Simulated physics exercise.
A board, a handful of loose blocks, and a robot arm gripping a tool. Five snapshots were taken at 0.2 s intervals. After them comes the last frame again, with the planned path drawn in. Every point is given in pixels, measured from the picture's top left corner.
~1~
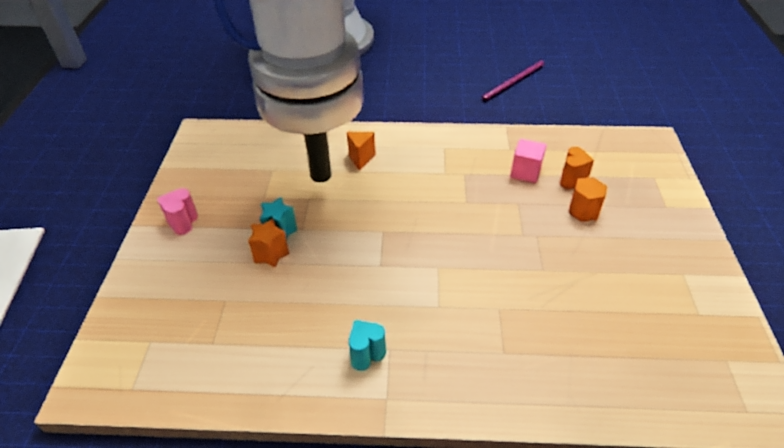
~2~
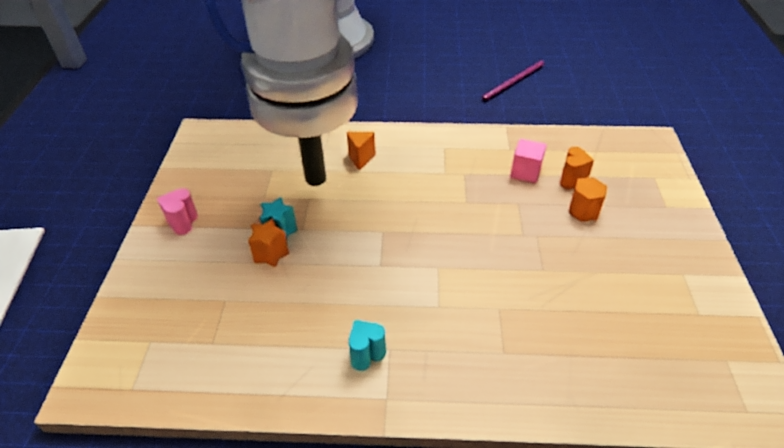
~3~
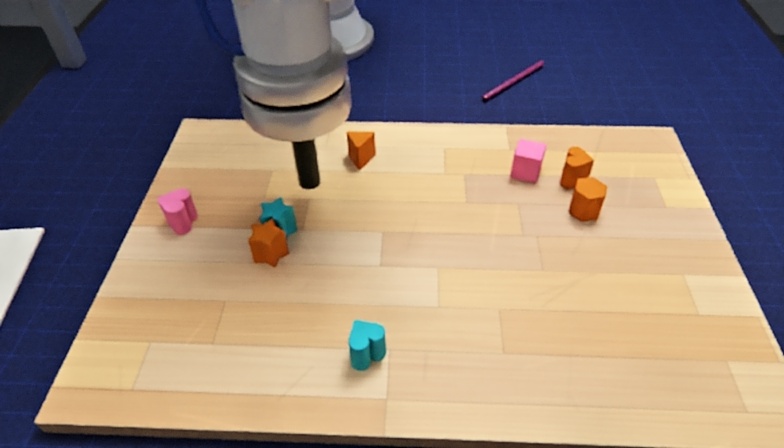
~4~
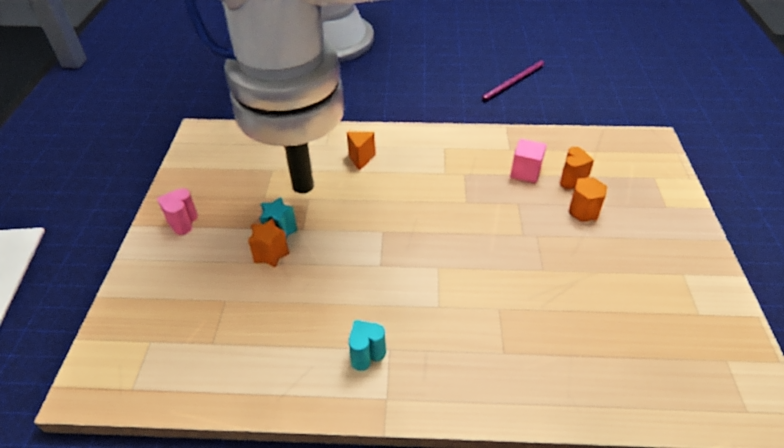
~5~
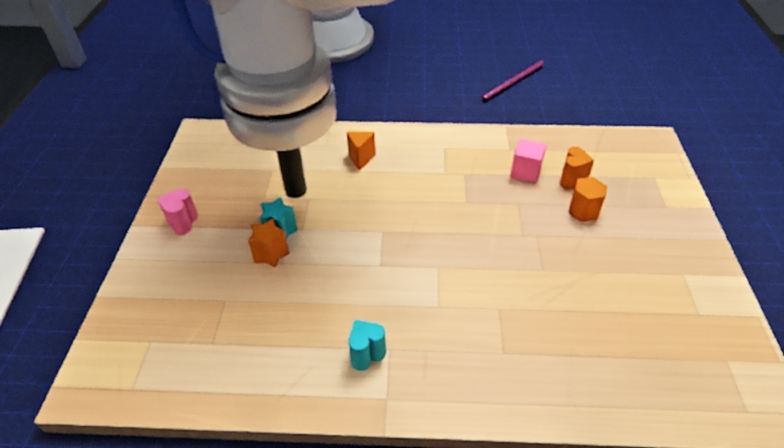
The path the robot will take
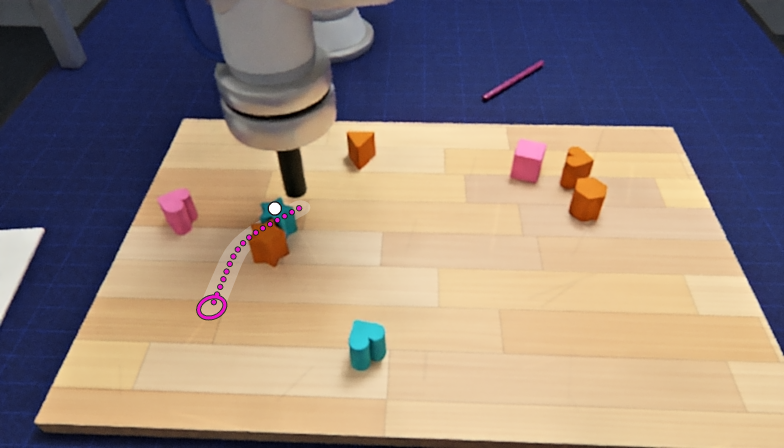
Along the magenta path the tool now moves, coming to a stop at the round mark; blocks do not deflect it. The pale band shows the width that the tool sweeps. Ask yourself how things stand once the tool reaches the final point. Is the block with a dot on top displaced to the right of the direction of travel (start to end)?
I believe not.
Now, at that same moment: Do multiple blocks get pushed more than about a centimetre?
I believe so.
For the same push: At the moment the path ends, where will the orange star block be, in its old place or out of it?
When the path is over, the orange star block has left its spot.
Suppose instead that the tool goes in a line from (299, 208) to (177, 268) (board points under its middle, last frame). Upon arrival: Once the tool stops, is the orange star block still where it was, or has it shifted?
It gets pushed out of place.
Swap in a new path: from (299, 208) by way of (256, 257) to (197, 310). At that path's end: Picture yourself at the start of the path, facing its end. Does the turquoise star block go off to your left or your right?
Facing the way the path runs, start to end, you'll find the turquoise star block has shifted right.
Path on the board, from (299, 208) over (258, 231) and (229, 265) to (212, 307); the dot is on the turquoise star block.
On the path given first. One third of the way, tool (253, 214); orange star block (259, 244), turned 25° anticlockwise; turquoise star block (251, 225), turned 55° anticlockwise.
Two thirds of the way, tool (223, 249); orange star block (265, 261), turned 75° anticlockwise; turquoise star block (238, 254), turned 100° anticlockwise.
At the end, tool (205, 291); pink heart block in place; orange star block (268, 264), turned 90° anticlockwise; turquoise star block (235, 270), turned 145° anticlockwise.
